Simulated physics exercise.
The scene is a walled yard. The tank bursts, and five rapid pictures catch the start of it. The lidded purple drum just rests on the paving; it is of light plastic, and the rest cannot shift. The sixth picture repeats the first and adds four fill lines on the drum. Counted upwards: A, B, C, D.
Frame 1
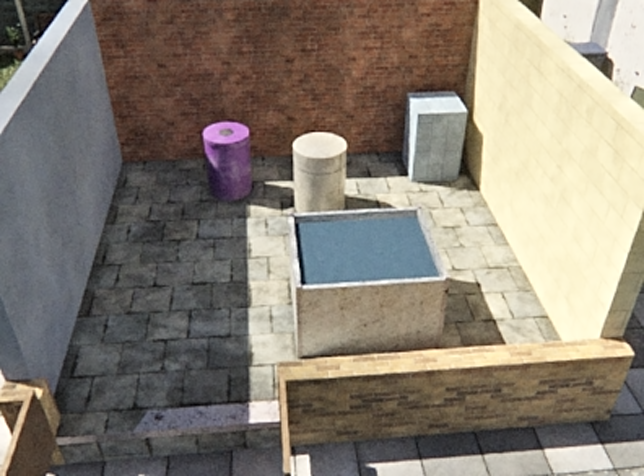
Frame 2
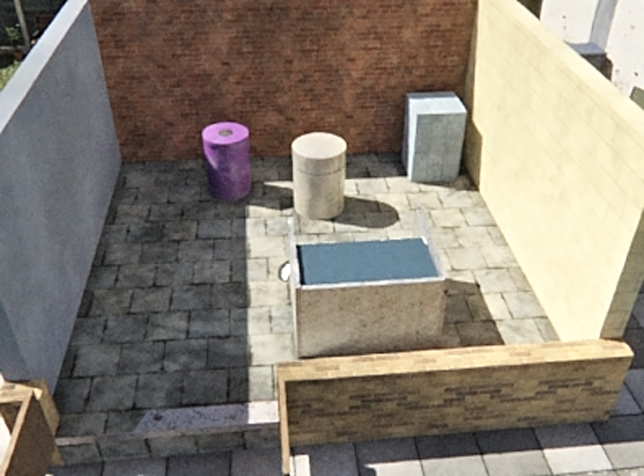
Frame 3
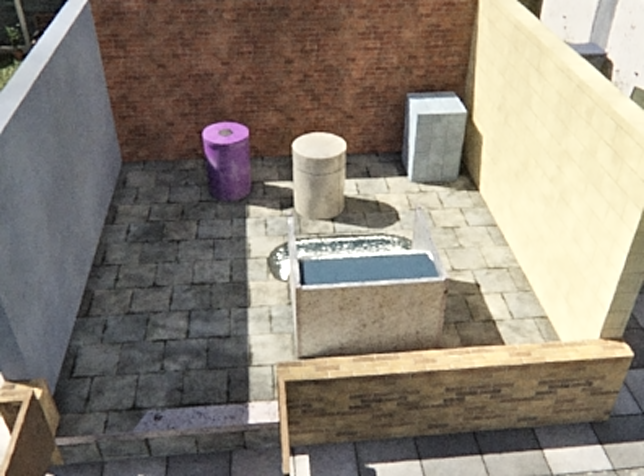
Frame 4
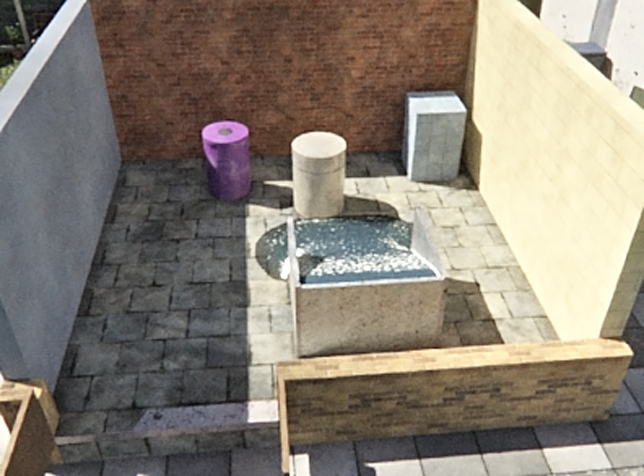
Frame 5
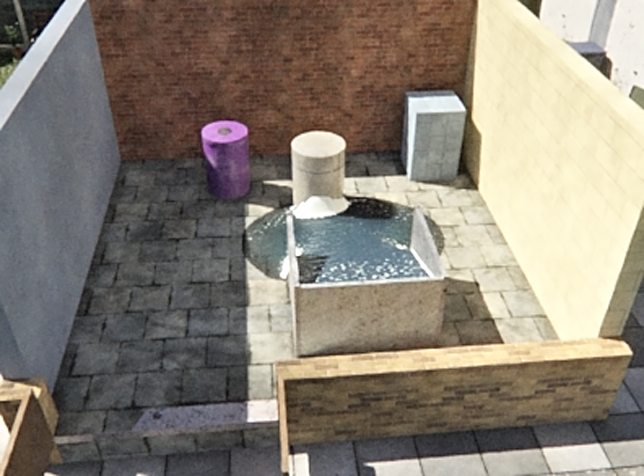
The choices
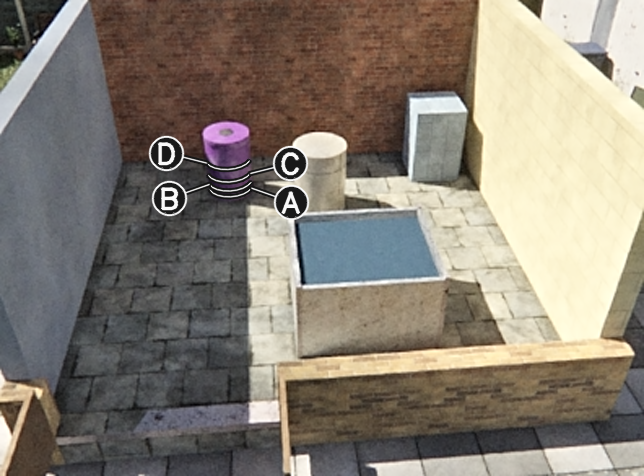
Water pouring out of the back of a stone tank in a walled yard, spreading over the paving and reaching a pale cylinder.
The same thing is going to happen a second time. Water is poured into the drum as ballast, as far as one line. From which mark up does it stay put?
It is C.
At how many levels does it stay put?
Two.
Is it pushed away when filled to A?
Yes, it does.
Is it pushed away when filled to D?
No, that is safe.
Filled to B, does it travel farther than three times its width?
No.
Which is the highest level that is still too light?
That is level B.
On the marked copy, A at (230, 196); B at (230, 191); C at (229, 182); D at (227, 169); from the bottom up A, B, C, D.
With A, it is pushed about twice its own width away.
With B, it is pushed about its own width away.
With C, it shifts by a finger or two and stays.
With D, it does not move.
